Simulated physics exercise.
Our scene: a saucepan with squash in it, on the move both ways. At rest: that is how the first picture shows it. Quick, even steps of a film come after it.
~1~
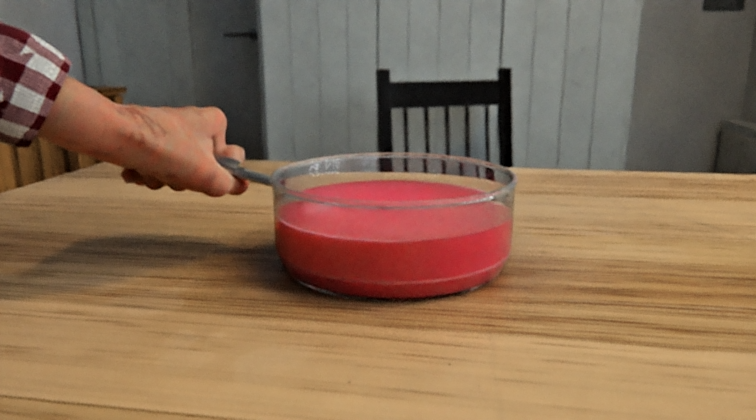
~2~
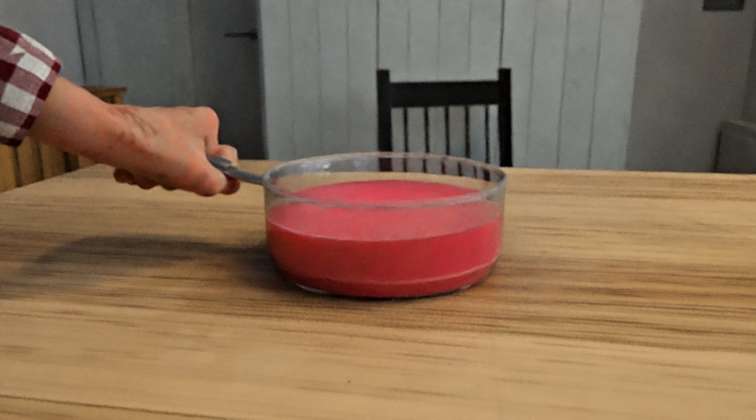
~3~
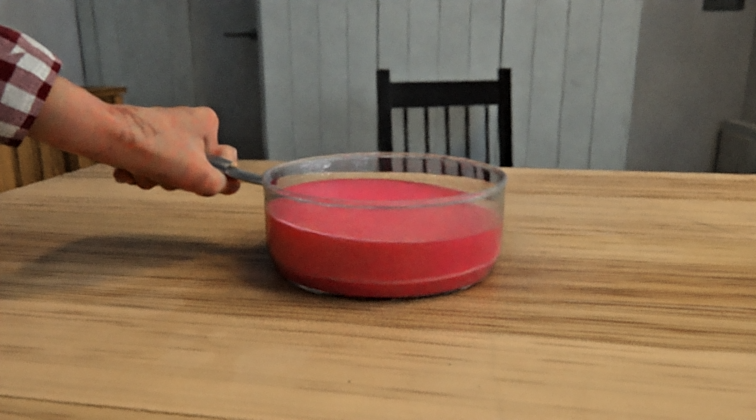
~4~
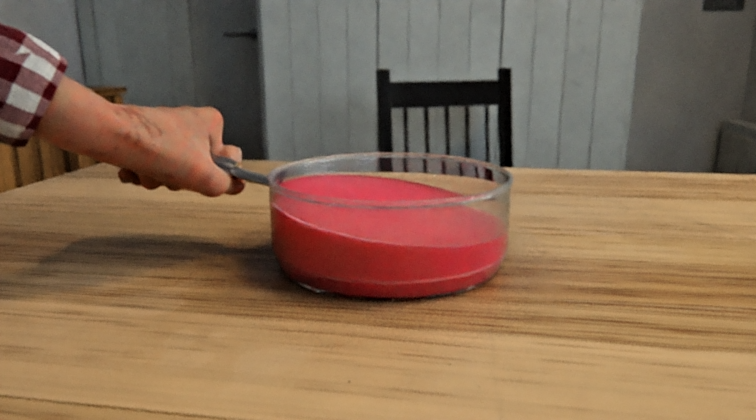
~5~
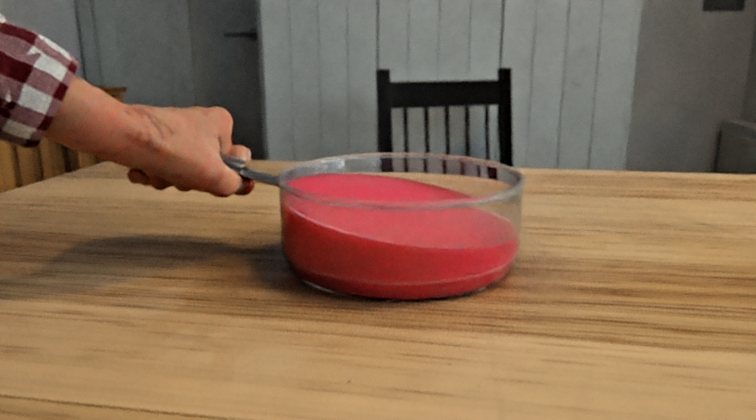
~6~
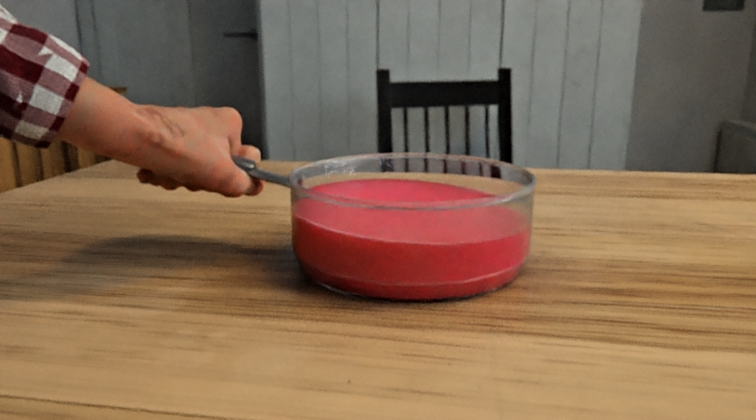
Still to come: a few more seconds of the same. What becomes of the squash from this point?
The squash partly gets out.
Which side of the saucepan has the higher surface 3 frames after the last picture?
Pretty clearly on the right margin.
Soon after, the highest wave so far goes over the rim.
In the end, the highest wave so far goes over the rim; some is on the top.
